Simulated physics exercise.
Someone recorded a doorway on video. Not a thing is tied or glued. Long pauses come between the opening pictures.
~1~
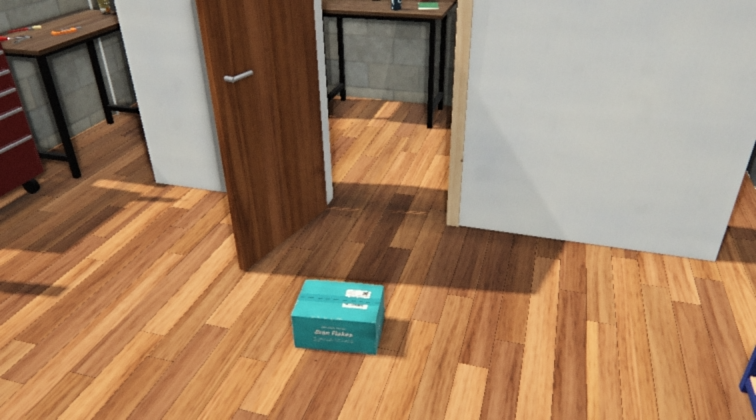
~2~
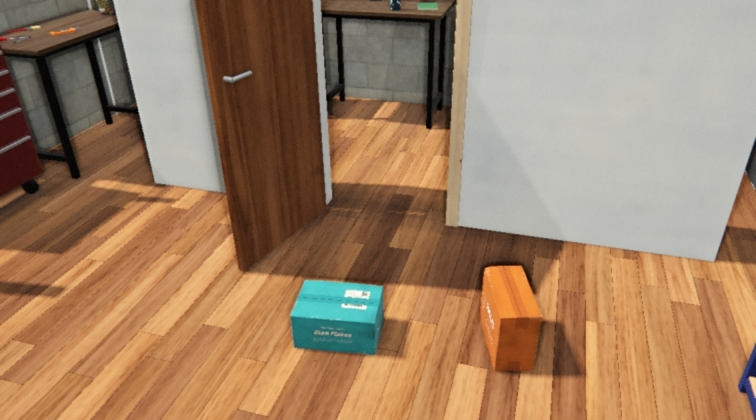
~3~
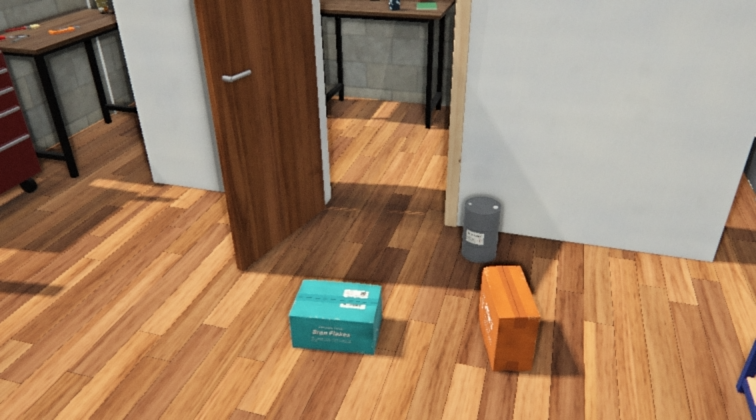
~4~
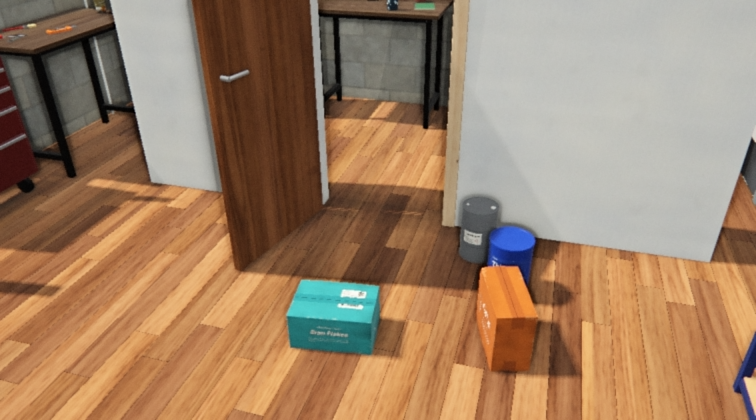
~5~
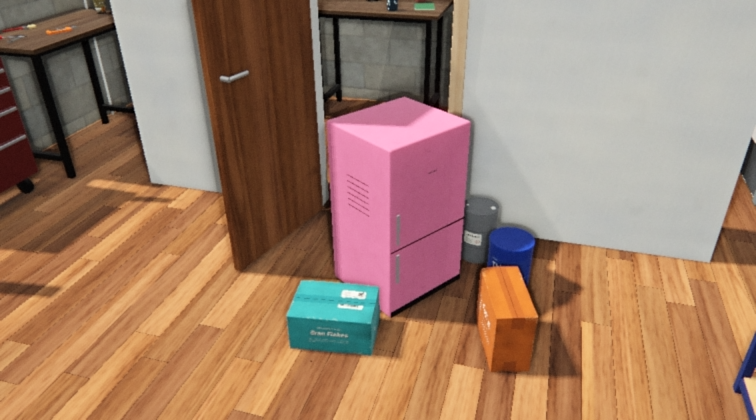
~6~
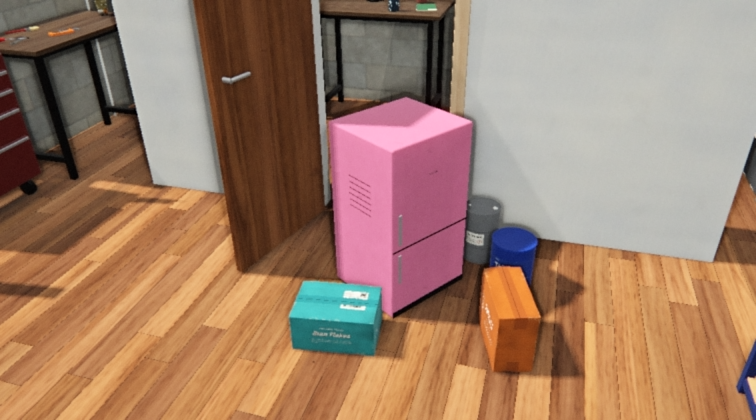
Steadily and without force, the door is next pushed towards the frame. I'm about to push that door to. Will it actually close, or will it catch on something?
What happens is the door falls short of the frame.
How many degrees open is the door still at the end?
Roughly 65°.
Then, 0.40 s after the last picture, door at 96°.
Then, 0.70 s after the last picture, door at 79°.
Then, 0.90 s after the last picture, door at 66°.
At rest, door at 65°; all 5 in place. Seen from the same camera at the end, pink appliance near (400, 205).
